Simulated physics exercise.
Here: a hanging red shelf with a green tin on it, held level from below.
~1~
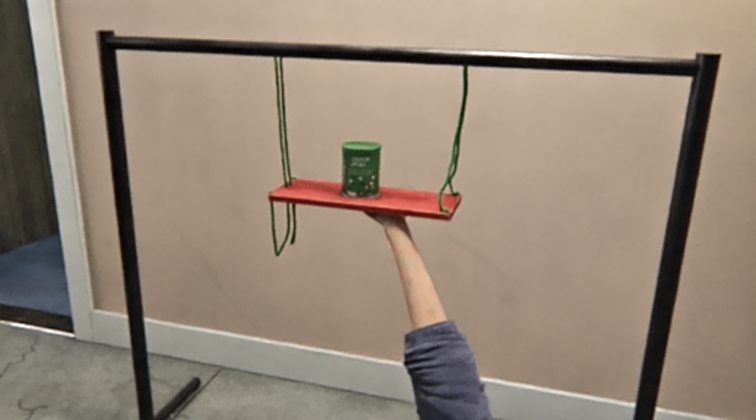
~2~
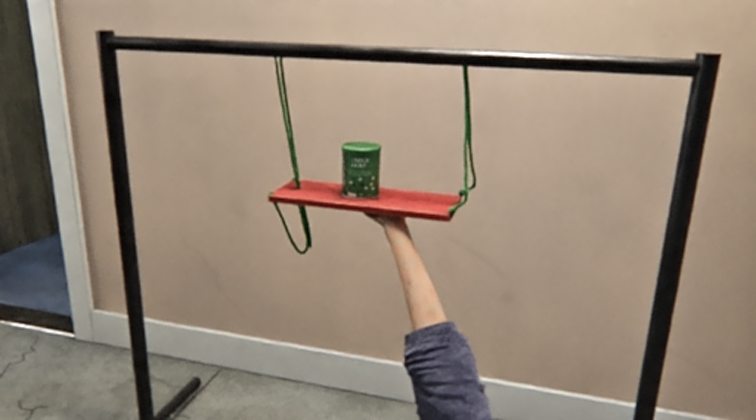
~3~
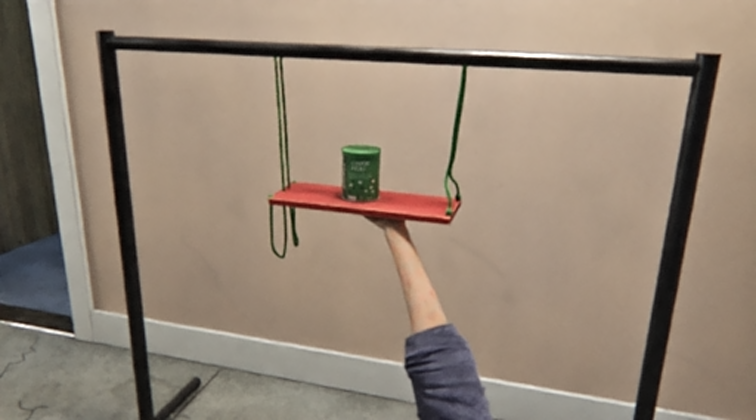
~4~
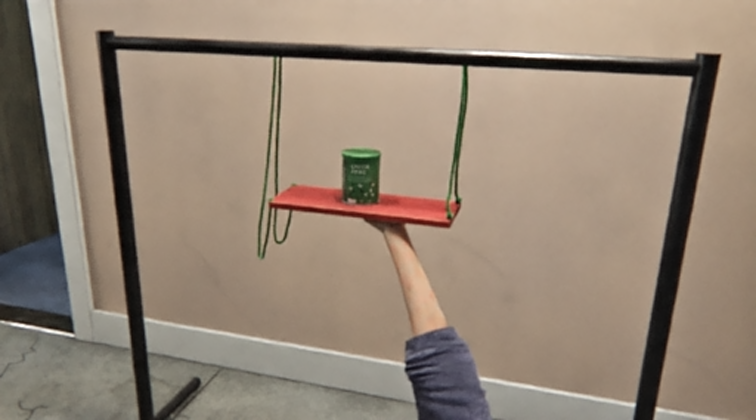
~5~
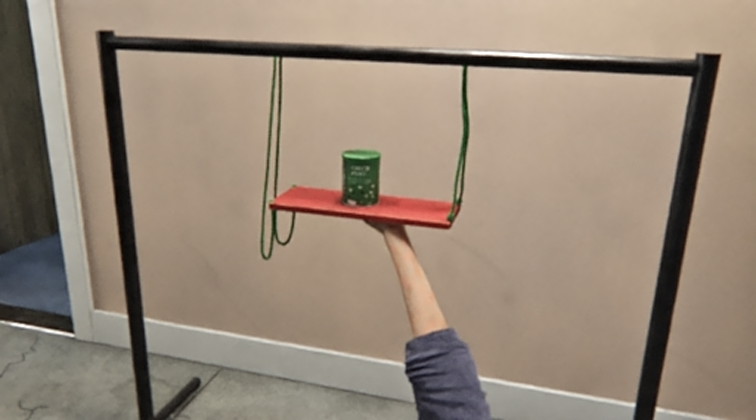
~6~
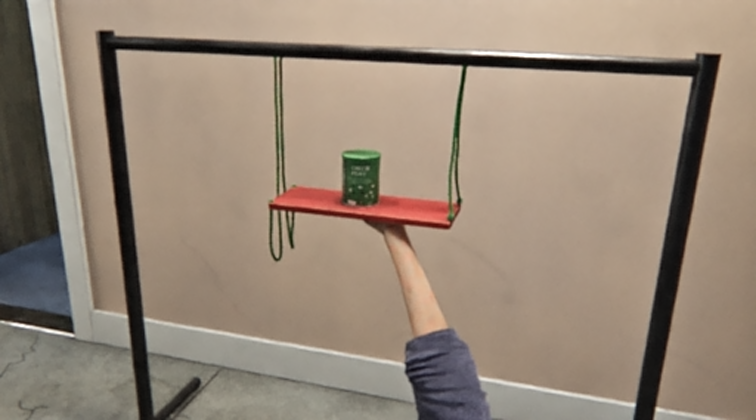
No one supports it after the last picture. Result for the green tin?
Leaves by the left.
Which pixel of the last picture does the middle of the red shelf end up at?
(410, 274).
Then, 0.60 s past the final frame, board tipped 44° down to the left; tin on the floor.
Then, 1.22 s past the final frame, board tipped 53° down to the left; tin on the floor.
When it is over, board tipped 44° down to the left; tin on the floor. The green tin slides off to the left.
